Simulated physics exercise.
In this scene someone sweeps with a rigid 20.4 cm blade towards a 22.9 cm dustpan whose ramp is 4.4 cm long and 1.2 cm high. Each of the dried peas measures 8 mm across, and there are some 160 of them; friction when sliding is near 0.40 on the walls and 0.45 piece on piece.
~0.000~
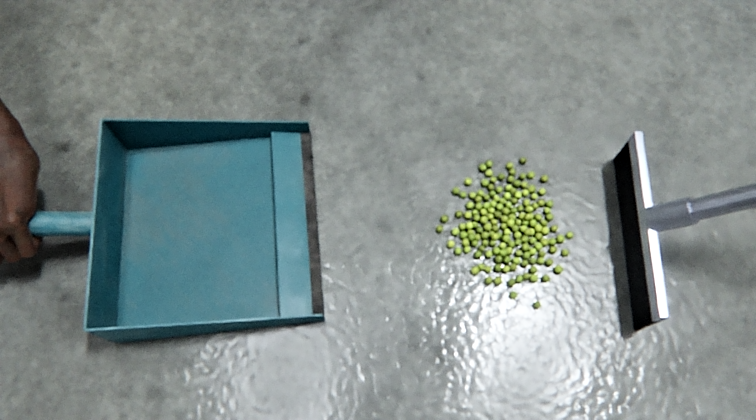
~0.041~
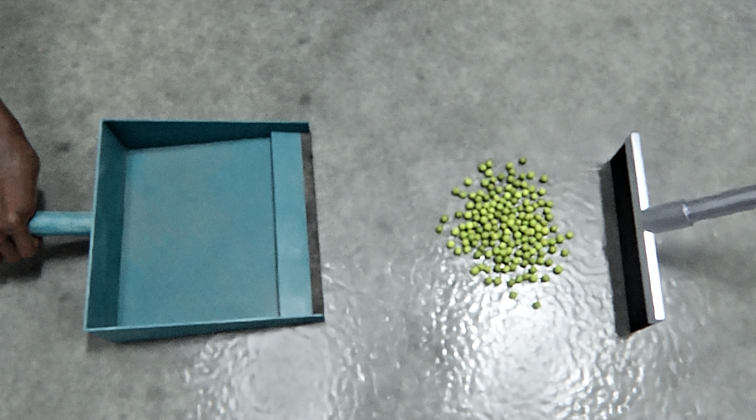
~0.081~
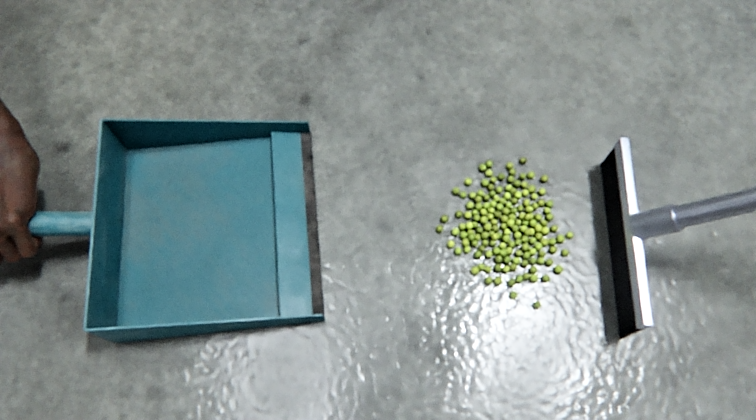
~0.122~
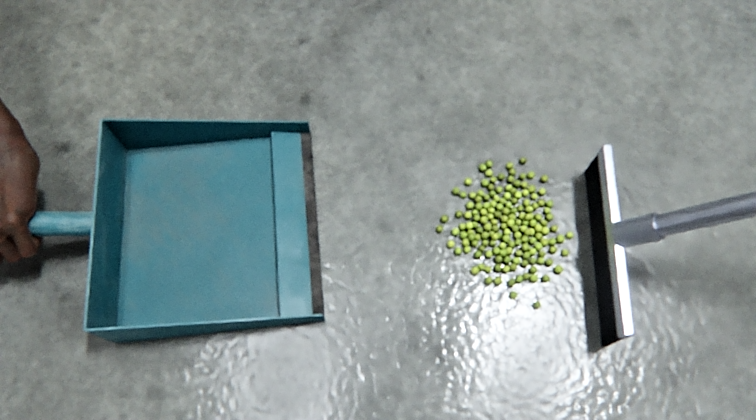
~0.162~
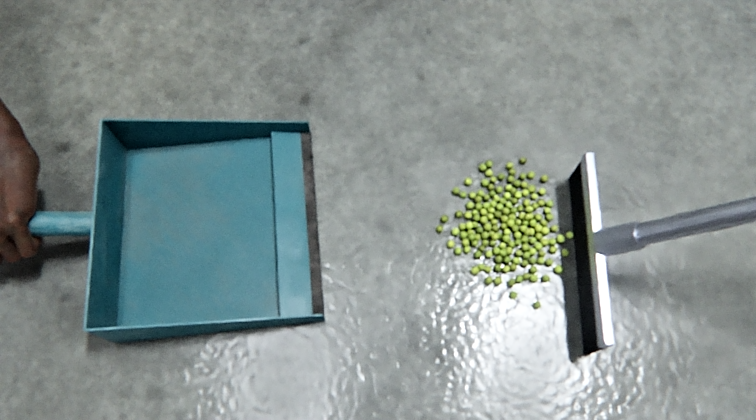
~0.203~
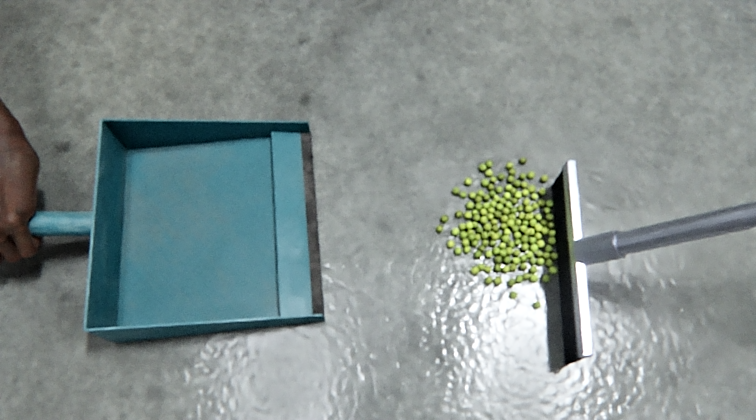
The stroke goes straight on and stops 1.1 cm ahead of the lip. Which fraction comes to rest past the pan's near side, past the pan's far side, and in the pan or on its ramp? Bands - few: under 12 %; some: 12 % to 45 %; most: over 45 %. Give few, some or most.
Past the pan's near side: Some, past the pan's far side: Few, in the pan or on its ramp: Few.
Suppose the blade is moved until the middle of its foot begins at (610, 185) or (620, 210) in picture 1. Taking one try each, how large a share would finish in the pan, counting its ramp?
I'd put it near 10 per cent for the first and near 5 per cent for the second.
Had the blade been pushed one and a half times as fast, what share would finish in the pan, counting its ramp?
About 5 per cent.
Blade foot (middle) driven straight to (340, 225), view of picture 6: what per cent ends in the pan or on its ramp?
About 30 %.
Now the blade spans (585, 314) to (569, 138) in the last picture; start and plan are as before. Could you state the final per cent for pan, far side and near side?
Final per cent - pan 30, far 5, near 5.
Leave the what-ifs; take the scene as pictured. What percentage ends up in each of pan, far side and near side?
Near side 20 %, far side 0 %, pan 0 %.
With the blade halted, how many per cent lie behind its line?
Roughly 45 per cent.
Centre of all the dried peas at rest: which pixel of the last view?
Near (343, 235).
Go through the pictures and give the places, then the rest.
Blade from (659, 316) to (634, 140), moved 0.0 cm, 0 of the pieces shifted so far; middle of the pieces at (504, 226); pan at (202, 232), in the first frame.
Blade from (655, 318) to (631, 141), moved 0.5 cm, 0 of the pieces shifted so far; middle of the pieces at (504, 226), in the second frame.
Blade from (643, 324) to (621, 146), moved 1.8 cm, 0 of the pieces shifted so far; middle of the pieces at (504, 226), in the third frame.
Blade from (624, 333) to (604, 153), moved 4.0 cm, 0 of the pieces shifted so far; middle of the pieces at (504, 226), in the fourth frame.
Blade from (605, 343) to (586, 160), moved 6.2 cm, 0 of the pieces shifted so far; middle of the pieces at (504, 226), in the fifth frame.
Blade from (584, 353) to (568, 168), moved 8.5 cm, 12 of the pieces shifted so far; middle of the pieces at (504, 226); pan at (202, 232). The blade's pace is about 0.56 m/s, heading 18 degrees towards the viewer's side, in the sixth frame.
After 0.43 s, middle of the blade 14 cm from the lip; 0 % over the lip, far side 0 %, near side 10 %.
After 0.57 s, middle of the blade 7 cm from the lip; 0 % over the lip, far side 0 %, near side 15 %.
Then, at 0.85 s, middle of the blade 3 cm from the lip; 0 % over the lip, far side 0 %, near side 20 %.
At rest (1.5 s), near side 20 %, far side 0 %, pan 0 %, in front of the lip or behind the blade 80 %.
